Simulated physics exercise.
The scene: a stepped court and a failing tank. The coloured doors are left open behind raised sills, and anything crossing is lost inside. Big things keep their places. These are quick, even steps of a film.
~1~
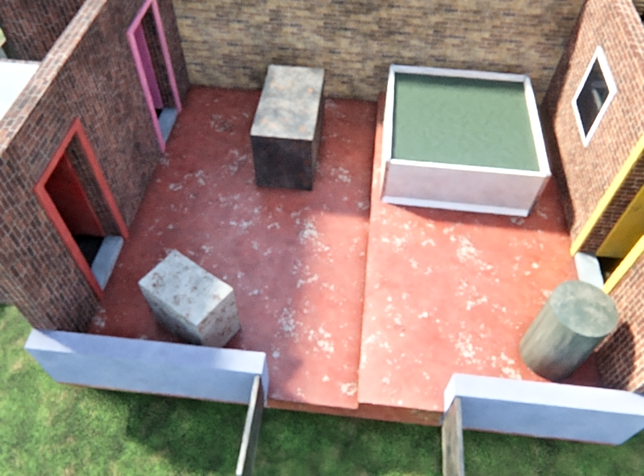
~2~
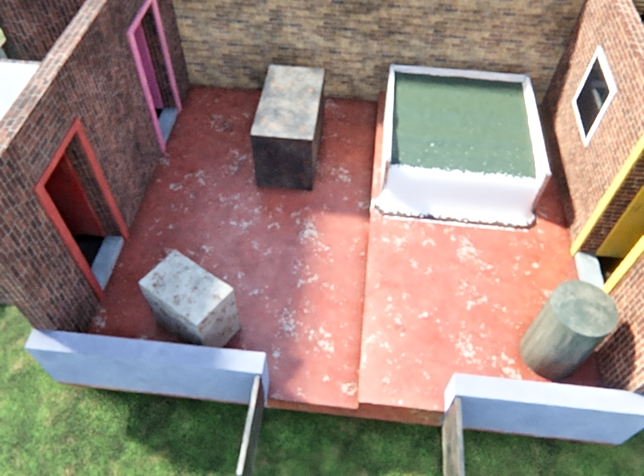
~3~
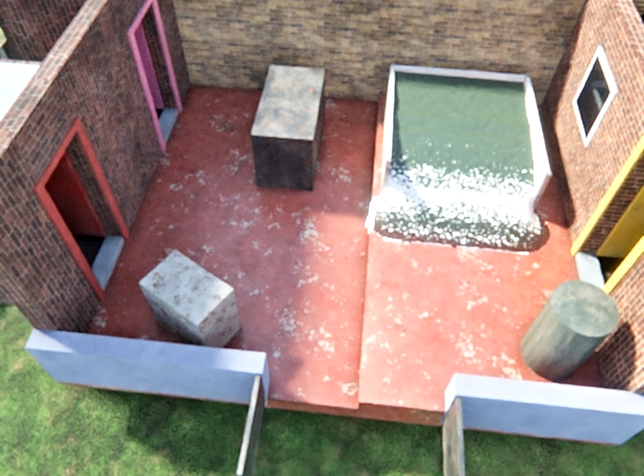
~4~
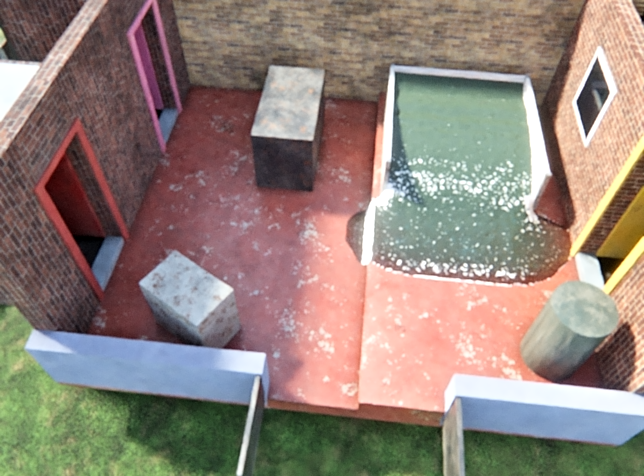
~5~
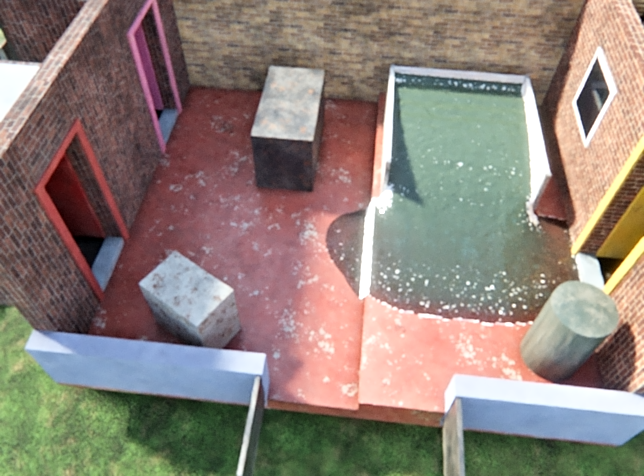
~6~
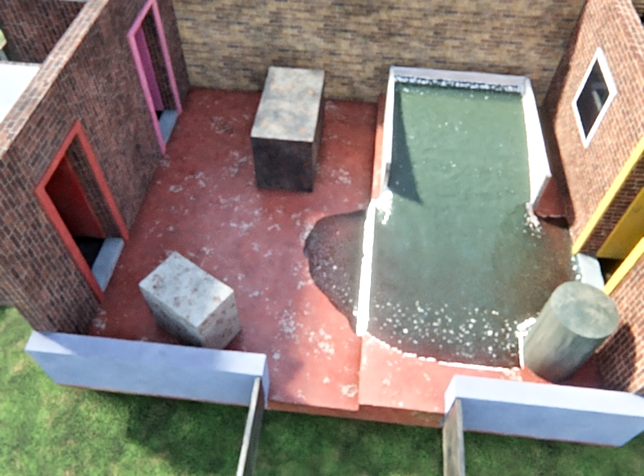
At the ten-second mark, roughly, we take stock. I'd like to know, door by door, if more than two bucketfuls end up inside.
Here it is: The pink door lets in two bucketfuls or fewer, the red door lets in two bucketfuls or fewer, the yellow door lets in more than two bucketfuls.
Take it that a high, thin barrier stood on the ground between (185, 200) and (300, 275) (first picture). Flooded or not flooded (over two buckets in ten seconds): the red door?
Red: Falls short.
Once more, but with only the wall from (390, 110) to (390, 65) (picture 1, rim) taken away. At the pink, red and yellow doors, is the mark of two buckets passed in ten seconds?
At the doors, pink crosses the line, red never reaches it and yellow never reaches it.
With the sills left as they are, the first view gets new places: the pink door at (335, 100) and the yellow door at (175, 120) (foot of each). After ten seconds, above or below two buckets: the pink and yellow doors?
The pink door falls short, and the yellow door falls short.
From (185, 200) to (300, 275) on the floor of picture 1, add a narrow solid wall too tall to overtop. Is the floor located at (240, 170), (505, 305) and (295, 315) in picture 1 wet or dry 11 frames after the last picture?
Lab note - point 1: Parched; point 2: Inundated; point 3: Inundated.
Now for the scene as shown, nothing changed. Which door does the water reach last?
The one in pink.
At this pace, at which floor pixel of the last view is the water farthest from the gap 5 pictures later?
I'd say at around (277, 381).
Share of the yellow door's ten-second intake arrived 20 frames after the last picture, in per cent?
Share by then: 70 in a hundred.
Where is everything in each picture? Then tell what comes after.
The tank at (462, 120) is whole and still, in the first picture.
The front is at (377, 202), out from the gap at (459, 191), in the second picture.
Water pours out at (459, 194) and has run to (372, 223), in the third picture.
The front is at (562, 258), out from the gap at (458, 196), in the fourth picture.
Water pours out at (458, 197) and has run to (358, 290), in the fifth picture.
Water pours out at (458, 198) and has run to (510, 362), in the sixth picture.
A moment on, water covers 40 % of the floor; the pink door not reached, the red door not reached, the yellow door under two buckets in.
Next, water covers 45 % of the floor; the pink door not reached, the red door not reached, the yellow door over two buckets in.
Then, water covers 50 % of the floor; the pink door not reached, the red door wet at the sill, nothing in, the yellow door far over two buckets in.
Later, water covers 80 % of the floor; the pink door not reached, the red door wet at the sill, nothing in, the yellow door far over two buckets in.
In the end, water covers 95 % of the floor; the pink door wet at the sill, nothing in, the red door under two buckets in, the yellow door far over two buckets in.
